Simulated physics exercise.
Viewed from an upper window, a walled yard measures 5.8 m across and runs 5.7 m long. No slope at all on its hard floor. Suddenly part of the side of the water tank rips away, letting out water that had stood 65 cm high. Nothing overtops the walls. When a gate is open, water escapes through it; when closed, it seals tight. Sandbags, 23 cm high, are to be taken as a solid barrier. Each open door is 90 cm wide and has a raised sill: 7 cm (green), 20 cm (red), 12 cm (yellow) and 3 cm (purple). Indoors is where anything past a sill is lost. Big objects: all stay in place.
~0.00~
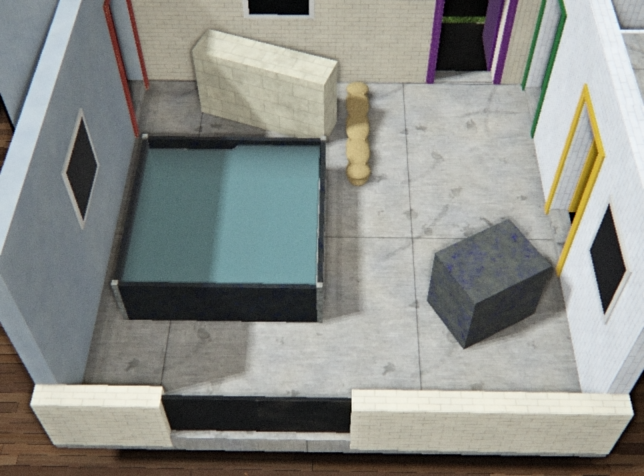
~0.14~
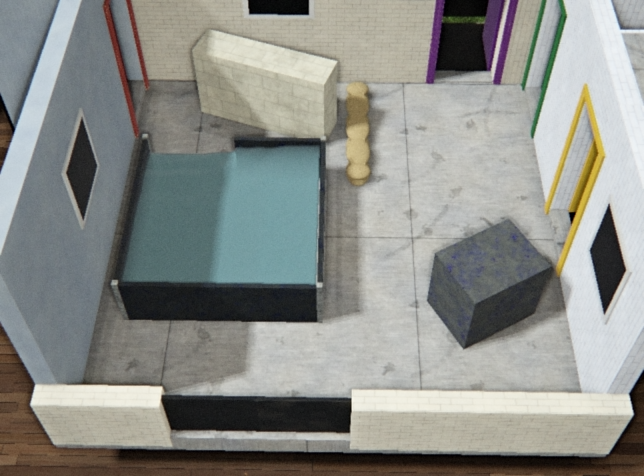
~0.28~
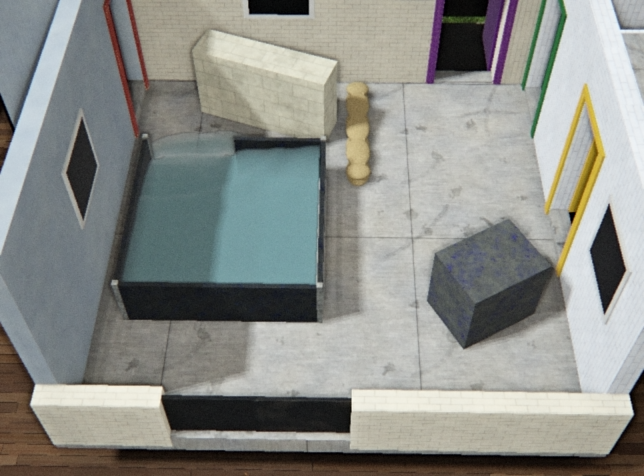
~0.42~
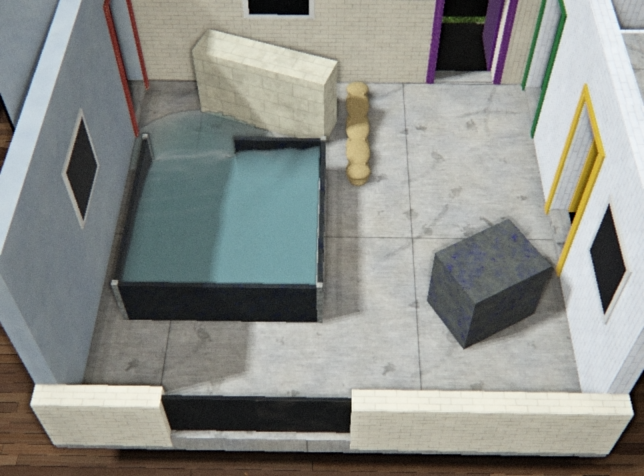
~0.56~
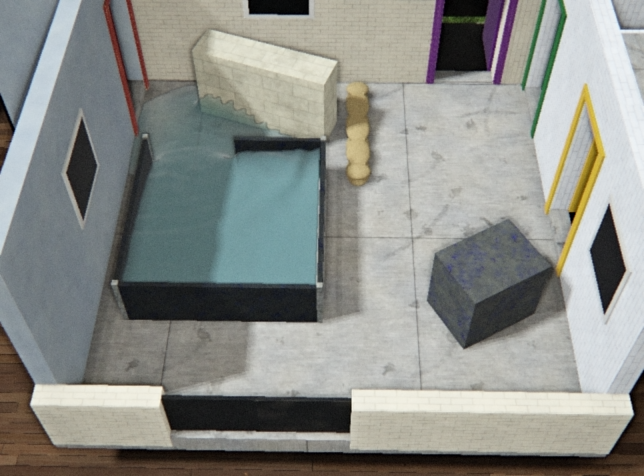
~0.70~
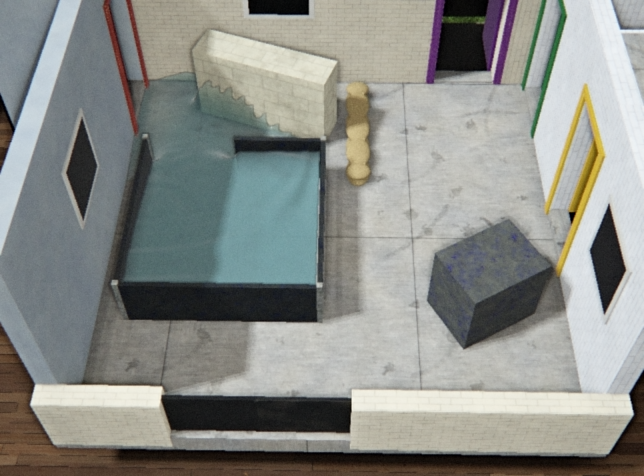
The clip opens on a walled yard with a dark-sided tank of still, blue-green water, a pale slab behind it and a dark block to the right. Part of the tank's far side gives way, and water pours through the gap, spreads across the grey floor and washes against the pale slab.
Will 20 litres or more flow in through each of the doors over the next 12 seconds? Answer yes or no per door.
Green door: Yes, red door: Yes, yellow door: No, purple door: No.
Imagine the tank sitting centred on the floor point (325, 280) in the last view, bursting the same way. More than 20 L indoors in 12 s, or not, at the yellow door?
Then: Yellow below.
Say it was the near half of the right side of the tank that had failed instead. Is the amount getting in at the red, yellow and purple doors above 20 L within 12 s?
Red door doesn't reach it, yellow door surpasses it, purple door surpasses it.
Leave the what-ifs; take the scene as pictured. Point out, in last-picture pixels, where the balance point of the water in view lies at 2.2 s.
The water's centre sits at about (222, 192).
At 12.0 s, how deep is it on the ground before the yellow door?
It averages close to 8.5 centimetres.
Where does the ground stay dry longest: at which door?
Answer: The yellow door.
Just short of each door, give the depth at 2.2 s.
Door by door, in cm: Green reads 0, red reads 47, yellow reads 0, purple reads 0.
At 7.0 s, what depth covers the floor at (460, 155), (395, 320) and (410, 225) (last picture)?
First 2 cm, then 2 cm, then 1 cm.
After 1.4 s water covers 15 % of the floor and is deepest (60 cm) near (147, 90); green door not reached, red door 38 cm at the sill, 15 L in, yellow door not reached, purple door not reached.
After 2.2 s water covers 25 % of the floor and is deepest (55 cm) near (147, 90); green door not reached, red door 47 cm at the sill, 134 L in, yellow door not reached, purple door not reached.
After 3.5 s water covers 45 % of the floor and is deepest (37 cm) near (145, 98); green door 11 cm at the sill, 4 L in, red door 36 cm at the sill, 316 L in, yellow door not reached, purple door 3 cm at the sill, 0 L in.
After 7.0 s water covers 85 % of the floor and is deepest (24 cm) near (243, 83); green door 11 cm at the sill, 51 L in, red door 22 cm at the sill, 437 L in, yellow door 3 cm at the sill, 0 L in, purple door 3 cm at the sill, 0 L in.
After 12.0 s water covers 95 % of the floor and is deepest (16 cm) near (134, 150); green door 6 cm at the sill, 70 L in, red door 16 cm at the sill, 440 L in, yellow door 9 cm at the sill, 0 L in, purple door 3 cm at the sill, 2 L in.
